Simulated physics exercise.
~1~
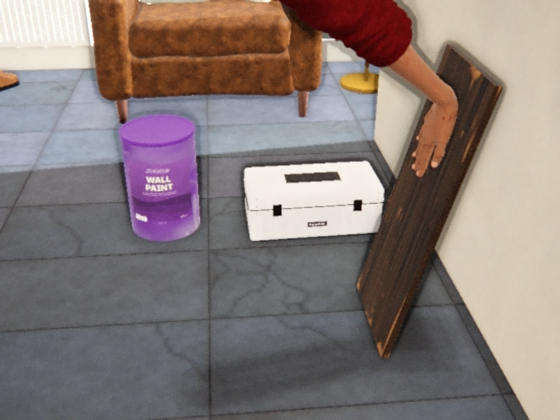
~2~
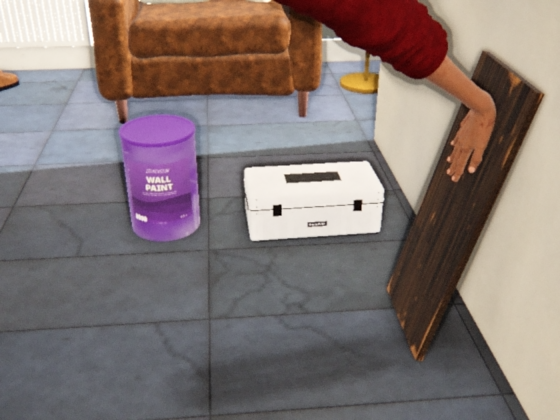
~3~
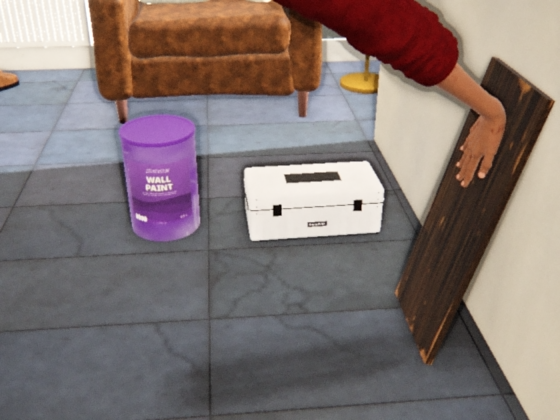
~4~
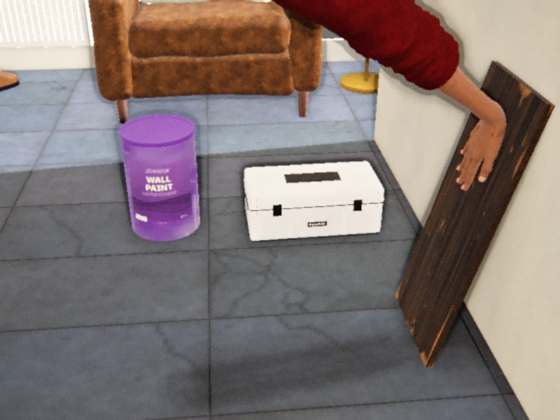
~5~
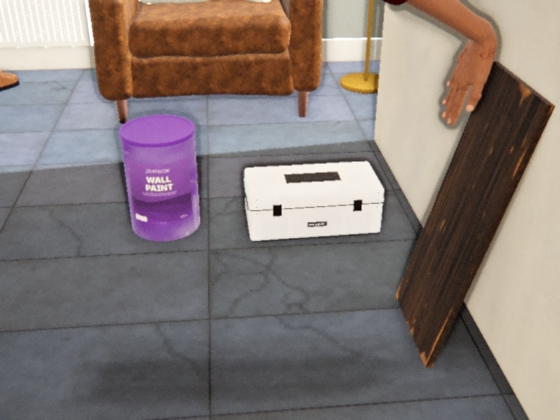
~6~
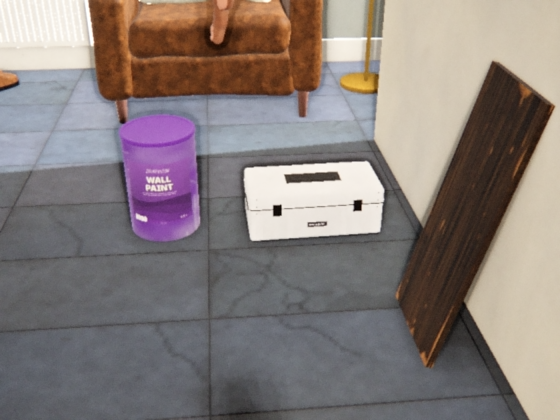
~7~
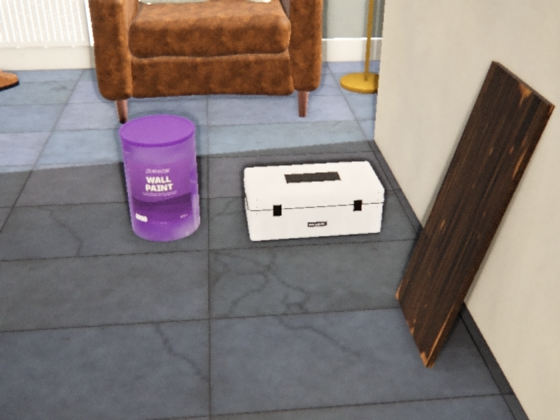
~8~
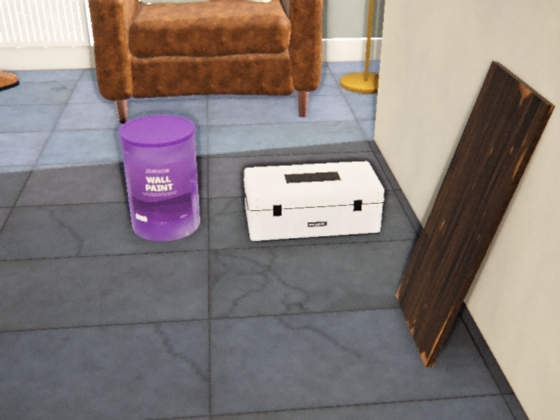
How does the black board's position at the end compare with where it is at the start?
At the end the black board leans farther to the right and slightly lower in the view than it does at the start.
